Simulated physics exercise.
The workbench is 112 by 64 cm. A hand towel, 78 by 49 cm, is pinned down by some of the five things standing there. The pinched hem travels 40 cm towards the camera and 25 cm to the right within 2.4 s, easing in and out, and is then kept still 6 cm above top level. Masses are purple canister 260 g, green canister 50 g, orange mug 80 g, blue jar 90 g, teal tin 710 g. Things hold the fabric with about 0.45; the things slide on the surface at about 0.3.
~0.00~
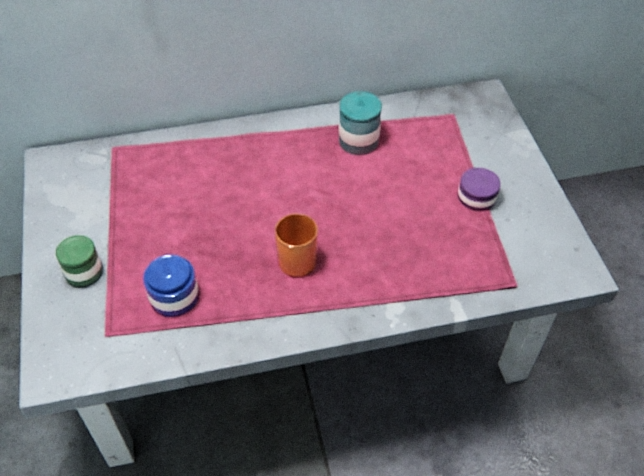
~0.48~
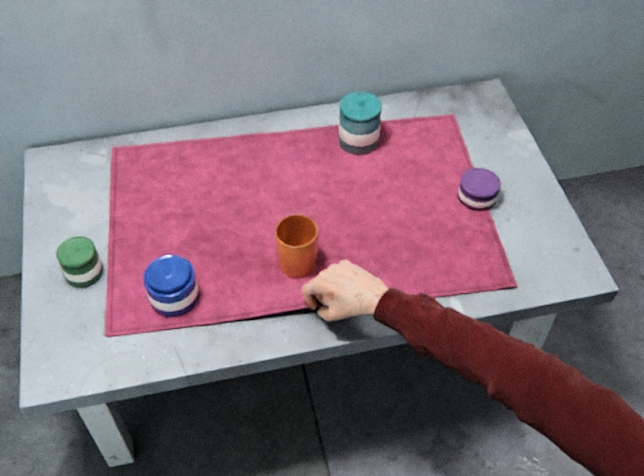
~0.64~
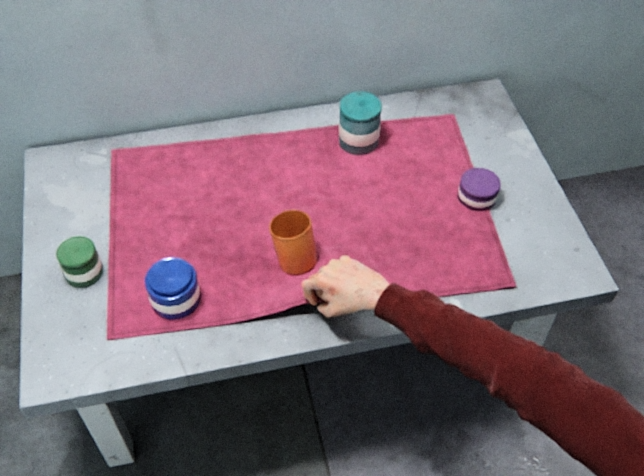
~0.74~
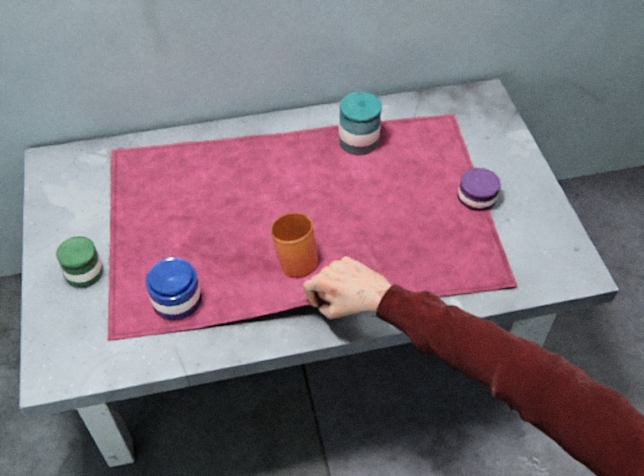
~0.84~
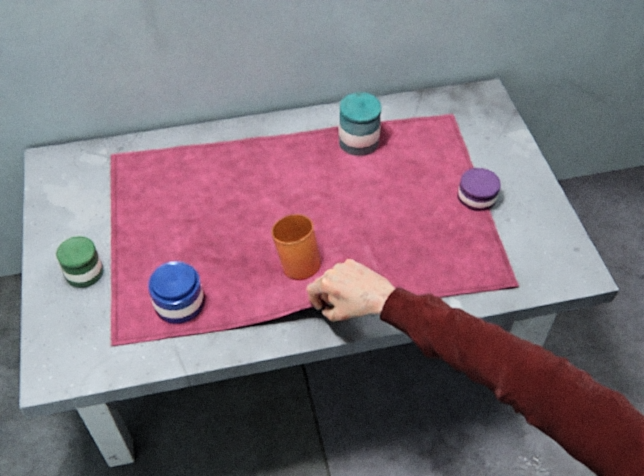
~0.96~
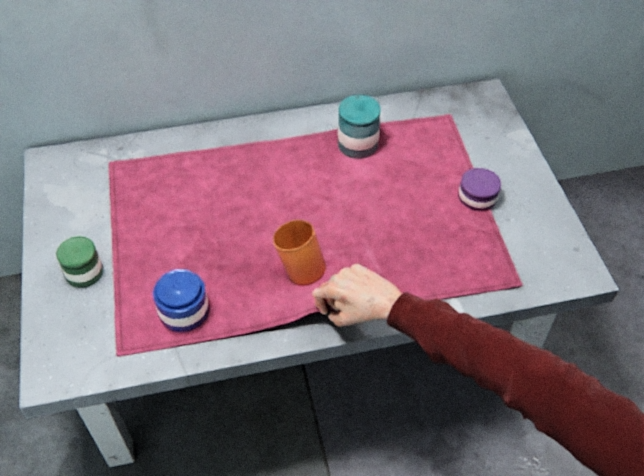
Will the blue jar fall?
Result: Blue jar goes over the edge.
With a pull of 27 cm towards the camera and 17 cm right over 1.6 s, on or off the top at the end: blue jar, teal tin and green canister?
Then: Blue jar falls off, teal tin stays up, green canister stays up.
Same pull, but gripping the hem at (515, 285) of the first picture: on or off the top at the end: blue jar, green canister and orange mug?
In that case: Blue jar drops off, green canister remains, orange mug drops off.
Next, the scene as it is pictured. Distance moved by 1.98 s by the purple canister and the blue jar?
About: Purple canister 6 cm, blue jar off the top.
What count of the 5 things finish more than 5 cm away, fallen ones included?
I count 4.
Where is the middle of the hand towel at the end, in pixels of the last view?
Near (414, 393).
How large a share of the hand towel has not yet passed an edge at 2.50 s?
Some 35 per cent of it.
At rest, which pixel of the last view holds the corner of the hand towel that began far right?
Near (411, 213).
At 1.5 s, 90 % of the hand towel is still over the top; blue jar 20 cm off its start, orange mug 13 cm off its start, teal tin 9 cm off its start.
At 2.0 s, 60 % of the hand towel is still over the top; blue jar over the edge, orange mug over the edge, teal tin 22 cm off its start.
At 2.5 s, 35 % of the hand towel is still over the top; blue jar over the edge, orange mug over the edge, teal tin 36 cm off its start at (380, 236).
At 3.0 s, 25 % of the hand towel is still over the top; blue jar over the edge, orange mug over the edge, teal tin 46 cm off its start.
At 4.6 s, 25 % of the hand towel is still over the top; blue jar over the edge, orange mug over the edge, teal tin 46 cm off its start at (392, 281), purple canister 23 cm off its start at (515, 269).
